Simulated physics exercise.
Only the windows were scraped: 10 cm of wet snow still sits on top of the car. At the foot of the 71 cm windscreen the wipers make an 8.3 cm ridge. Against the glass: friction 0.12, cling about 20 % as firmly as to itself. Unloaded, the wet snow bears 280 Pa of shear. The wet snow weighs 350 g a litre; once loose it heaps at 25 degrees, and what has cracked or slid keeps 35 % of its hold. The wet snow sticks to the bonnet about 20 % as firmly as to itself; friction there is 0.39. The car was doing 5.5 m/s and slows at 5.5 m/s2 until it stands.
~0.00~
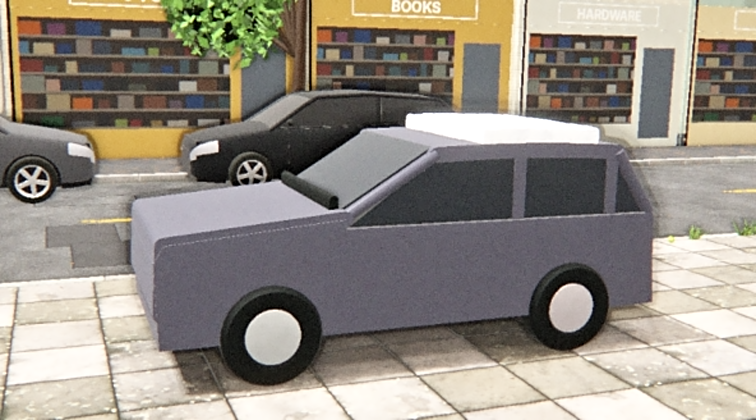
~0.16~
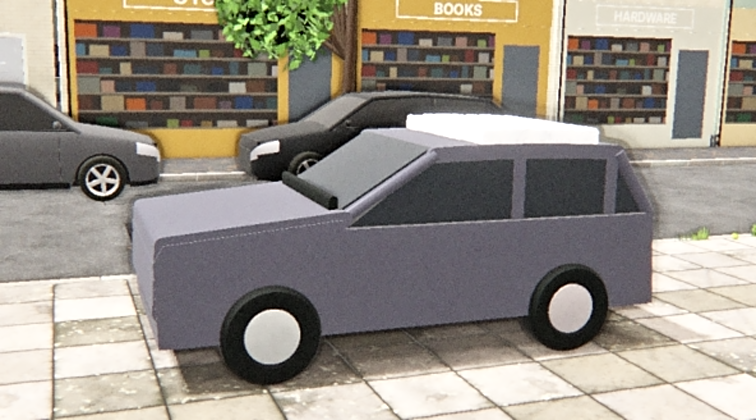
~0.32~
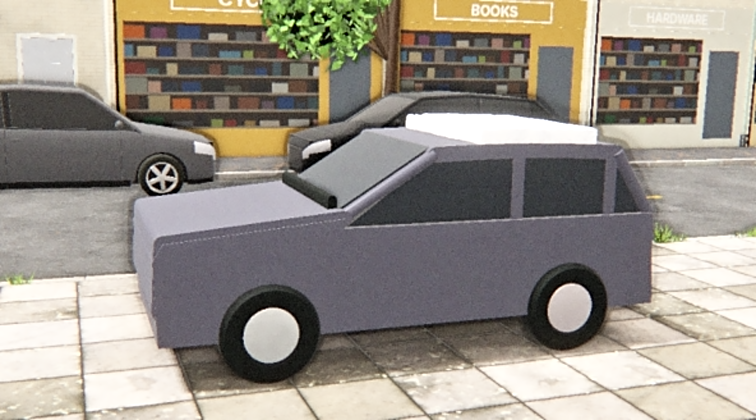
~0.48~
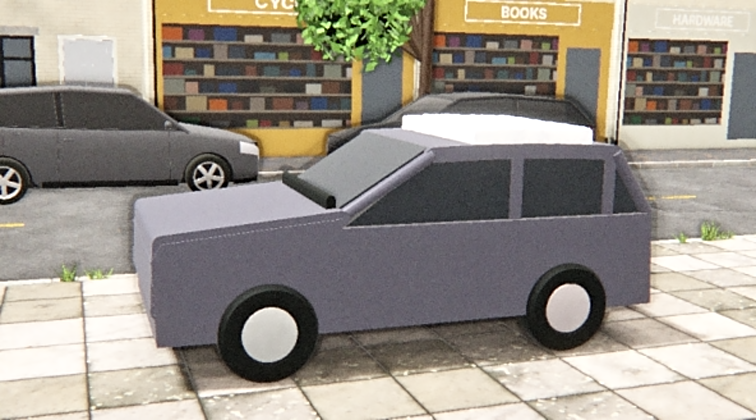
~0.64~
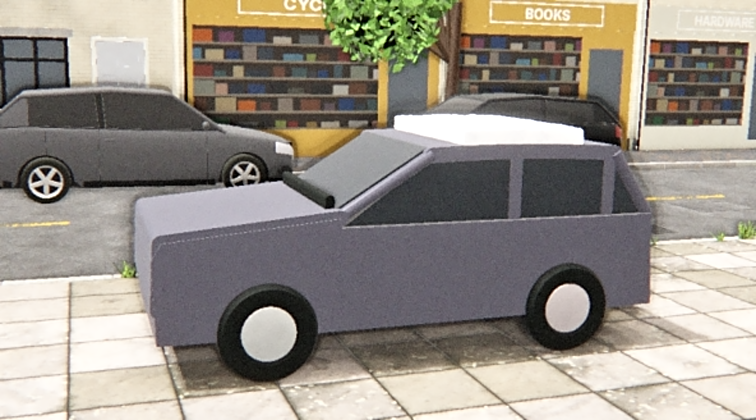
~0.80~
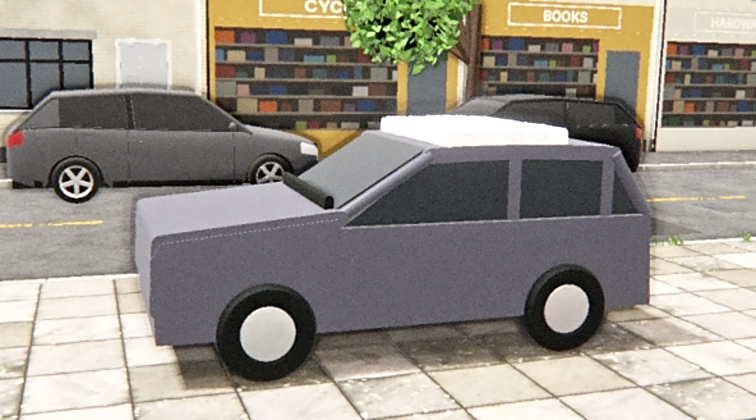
The clip opens on a greyish-purple car with white snow on its roof, facing left and travelling past shopfronts and parked cars, which drift rightward behind it. As the car slows, the snow at first barely shifts, then slides a short way forward, its front edge extending over the windscreen's upper part.
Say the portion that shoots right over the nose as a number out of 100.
It comes to some 0 %.
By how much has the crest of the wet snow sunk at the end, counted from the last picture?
About 0 cm.
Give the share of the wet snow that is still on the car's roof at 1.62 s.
Some 25 per cent.
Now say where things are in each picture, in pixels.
The first picture shows foremost bit of the wet snow at (483, 132).
The second picture shows foremost bit of the wet snow at (482, 133).
The third picture shows foremost bit of the wet snow at (480, 133), its middle shifted 6 mm.
The fourth picture shows foremost bit of the wet snow at (474, 133), its middle shifted 3.6 cm.
The fifth picture shows foremost bit of the wet snow at (464, 134), its middle shifted 10 cm.
The sixth picture shows foremost bit of the wet snow at (447, 135), its middle shifted 22 cm.
After 1.17 s, 63 % of the snow is on the roof, 37 % on the glass, none on the bonnet and none has gone off the nose.
After 1.62 s, 24 % of the snow is on the roof, 56 % on the glass, 21 % on the bonnet and none has gone off the nose.
After 2.06 s, 22 % of the snow is on the roof, 53 % on the glass, 25 % on the bonnet and none has gone off the nose.
After 2.50 s, 22 % of the snow is on the roof, 53 % on the glass, 25 % on the bonnet and none has gone off the nose.
After 2.60 s, 22 % of the snow is on the roof, 53 % on the glass, 25 % on the bonnet and none has gone off the nose.
